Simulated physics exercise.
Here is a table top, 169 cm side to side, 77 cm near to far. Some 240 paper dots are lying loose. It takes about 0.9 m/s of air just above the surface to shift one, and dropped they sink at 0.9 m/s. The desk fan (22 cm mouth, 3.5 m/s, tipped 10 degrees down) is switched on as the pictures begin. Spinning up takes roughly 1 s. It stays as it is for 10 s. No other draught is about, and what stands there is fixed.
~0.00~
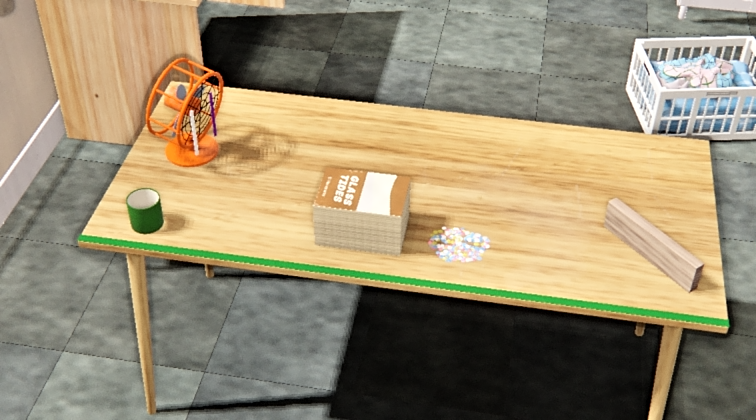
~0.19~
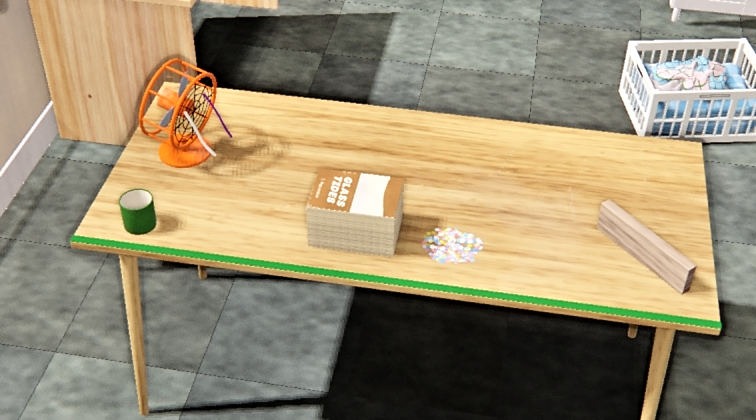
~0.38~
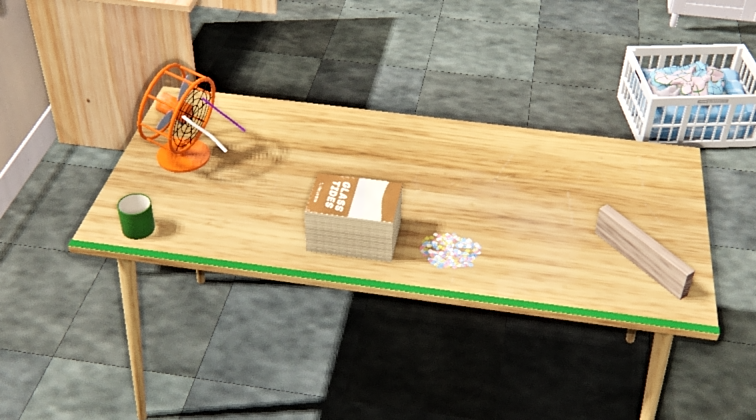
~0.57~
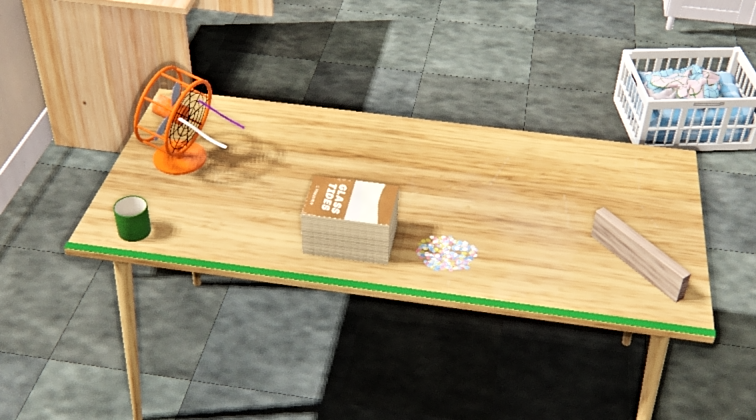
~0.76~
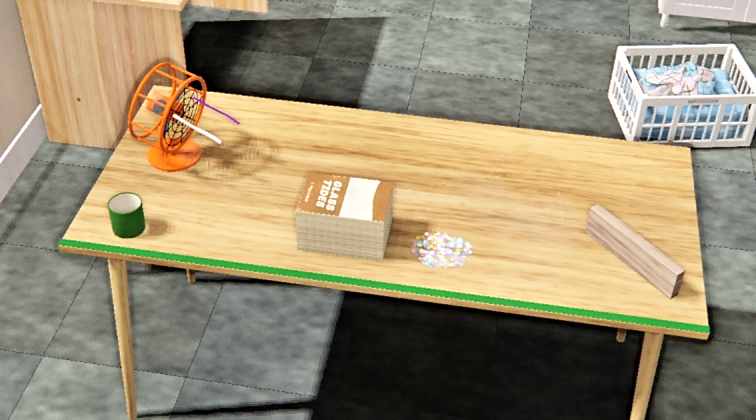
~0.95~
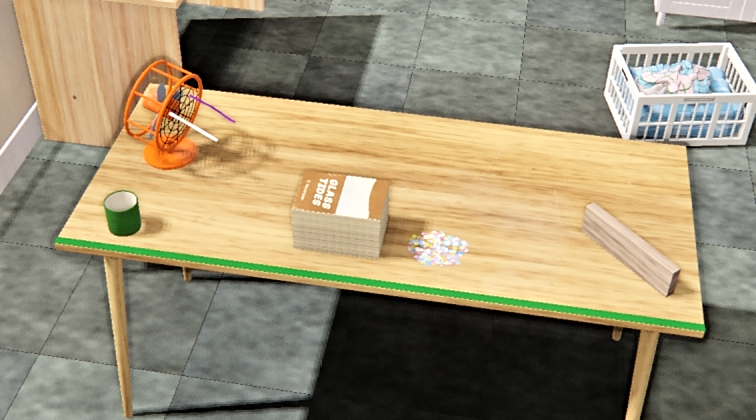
The clip opens on a wooden table with a green front edge, holding an orange desk fan with streamers, a green cup, a thick book, a scatter of pale dots and a board. The streamers lift and stretch out rightward from the fan, while the dots stay put as the view shifts slightly.
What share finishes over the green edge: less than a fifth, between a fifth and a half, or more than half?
Of the paper dots, above half end over the green edge.
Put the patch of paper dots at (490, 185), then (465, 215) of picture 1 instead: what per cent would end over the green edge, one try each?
In turn about 0 %, 70 %.
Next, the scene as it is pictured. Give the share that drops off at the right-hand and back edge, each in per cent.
About 15 % right-hand, 0 % back.
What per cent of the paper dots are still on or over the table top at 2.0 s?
About 100 %.
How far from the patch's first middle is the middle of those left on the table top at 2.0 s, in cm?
Roughly 5 cm.
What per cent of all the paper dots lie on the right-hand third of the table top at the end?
About 2 %.
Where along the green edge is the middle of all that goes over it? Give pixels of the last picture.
Around (637, 323).
After 2.0 s, 100 % are on the move or not yet settled, 0 % are over the green edge; the middle of those still in play is near (428, 246).
After 3.2 s, 87 % are on the move or not yet settled, 15 % are over the green edge; the middle of those still in play is near (422, 236).
After 5.5 s, 42 % are on the move or not yet settled, 43 % are over the green edge; the middle of those still in play is near (427, 233).
After 10.0 s, at the end, 62 % are over the green edge.
